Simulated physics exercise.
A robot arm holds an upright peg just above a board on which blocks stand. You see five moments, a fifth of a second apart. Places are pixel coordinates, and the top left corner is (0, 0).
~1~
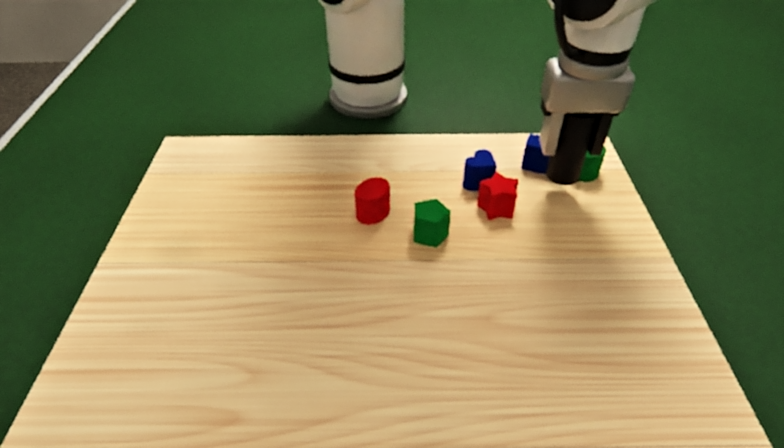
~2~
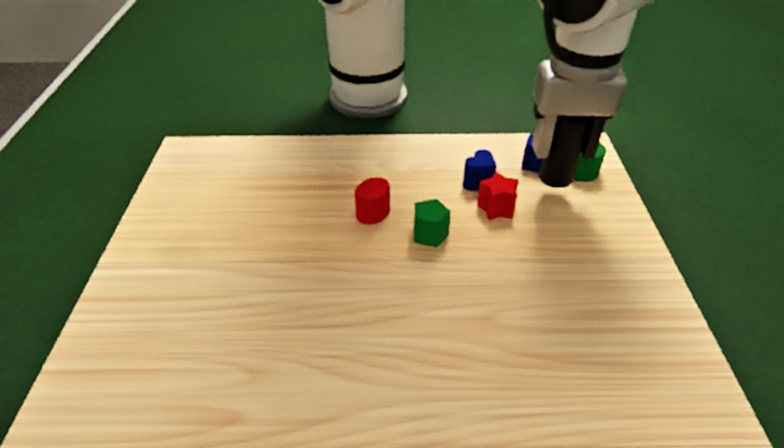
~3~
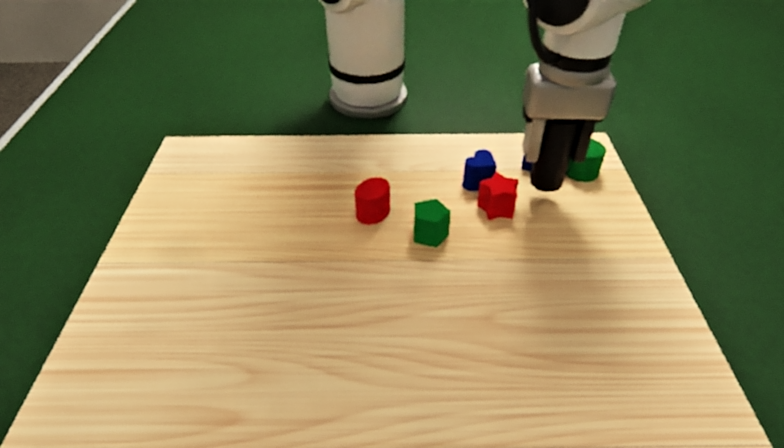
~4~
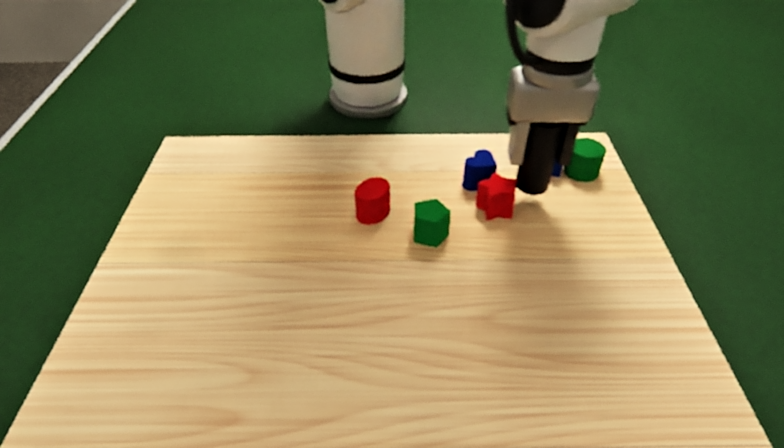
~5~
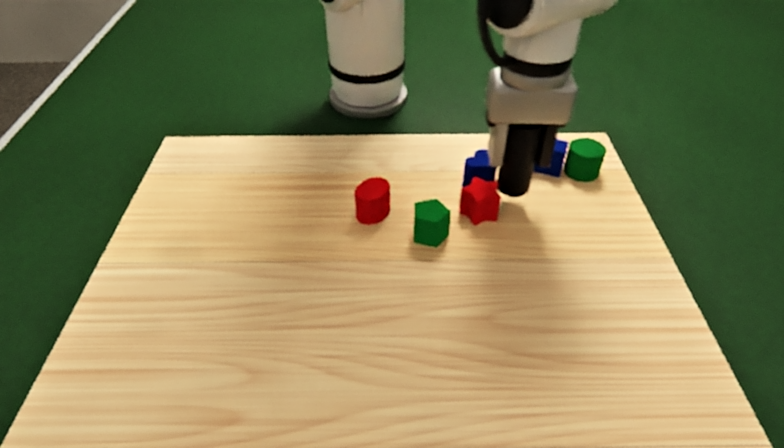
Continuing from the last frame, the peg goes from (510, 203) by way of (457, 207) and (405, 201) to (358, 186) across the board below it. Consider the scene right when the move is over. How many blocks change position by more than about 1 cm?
Going by the path, three or more of them shift by more than about 1 cm.
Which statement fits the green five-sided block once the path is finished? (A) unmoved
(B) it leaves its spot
Option B.
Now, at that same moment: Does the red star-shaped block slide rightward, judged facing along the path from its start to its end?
The answer is no.
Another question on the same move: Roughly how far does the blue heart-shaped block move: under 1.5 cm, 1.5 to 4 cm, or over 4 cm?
It goes hardly anywhere, under 1.5 cm.
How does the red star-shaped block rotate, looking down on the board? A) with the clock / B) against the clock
The one that fits is B, against the clock.
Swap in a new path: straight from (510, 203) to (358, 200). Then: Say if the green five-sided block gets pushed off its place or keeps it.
It moves.
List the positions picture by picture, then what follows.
In the first picture, lower end of the peg (562, 176), tops of blocks, red oval block (372, 188), green five-sided block (431, 209), blue heart-shaped block (482, 158), red star-shaped block (501, 184).
In the second picture, peg (556, 179), blocks as before.
In the third picture, peg (546, 182), blocks as before.
In the fourth picture, peg (531, 185), blocks as before.
In the fifth picture, peg (513, 187), red oval block (372, 188), green five-sided block (431, 209), blue heart-shaped block (482, 158), red star-shaped block (482, 188).
The first path, step by step. One third of the way, peg (459, 191); green five-sided block (418, 215), turned 30° anticlockwise; red star-shaped block (437, 195), turned 40° anticlockwise.
Two thirds of the way, peg (405, 185); green five-sided block (409, 219), turned 70° anticlockwise; red star-shaped block (401, 195), turned 80° anticlockwise.
At the end, peg (357, 170); red oval block (357, 186), turned 55° anticlockwise; green five-sided block (409, 219), turned 70° anticlockwise; blue heart-shaped block not moved; red star-shaped block (400, 195), turned 85° anticlockwise.
